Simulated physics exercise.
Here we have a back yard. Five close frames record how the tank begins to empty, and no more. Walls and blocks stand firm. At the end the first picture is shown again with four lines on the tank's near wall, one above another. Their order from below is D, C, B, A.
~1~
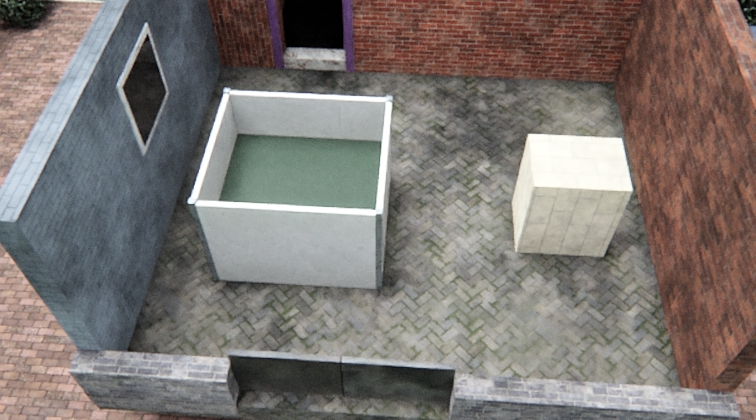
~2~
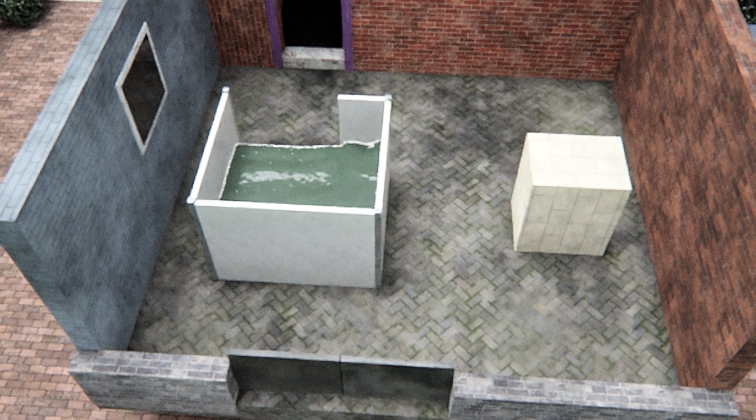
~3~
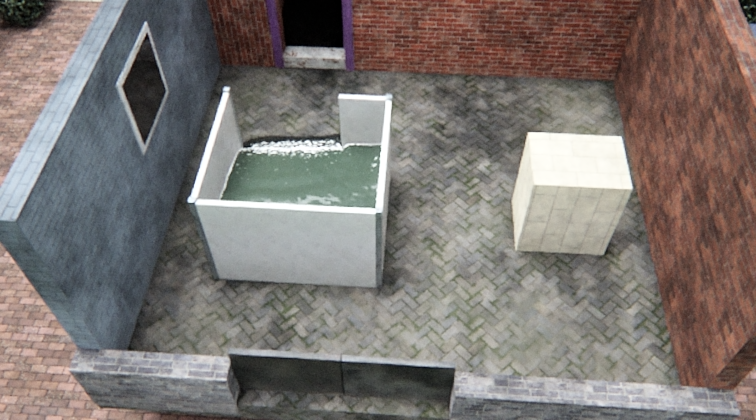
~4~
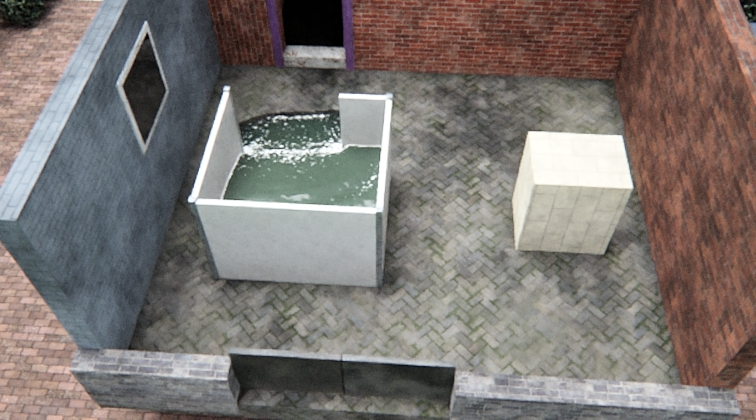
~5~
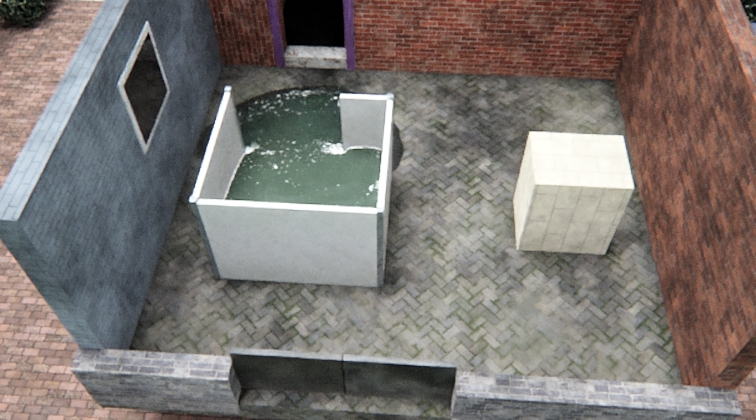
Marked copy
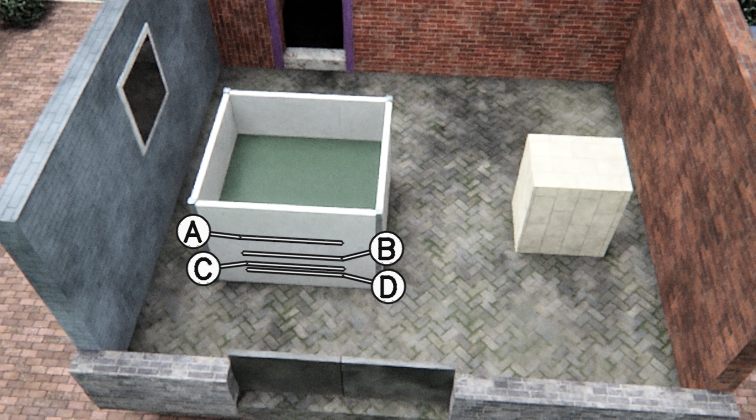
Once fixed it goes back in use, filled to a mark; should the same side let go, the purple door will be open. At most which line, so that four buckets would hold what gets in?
Line C.
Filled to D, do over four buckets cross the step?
No, that is safe.
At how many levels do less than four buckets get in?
Two.
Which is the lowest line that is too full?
That is line B.
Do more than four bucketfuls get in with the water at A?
Yes.
On the marked copy, A at (290, 240); B at (292, 255); C at (294, 266); D at (295, 272); from the bottom up D, C, B, A.
For line A, dozens of bucketfuls pour in.
For line B, about 10 bucketfuls get in.
For line C, a splash gets over, under a bucket.
For line D, nothing gets over.
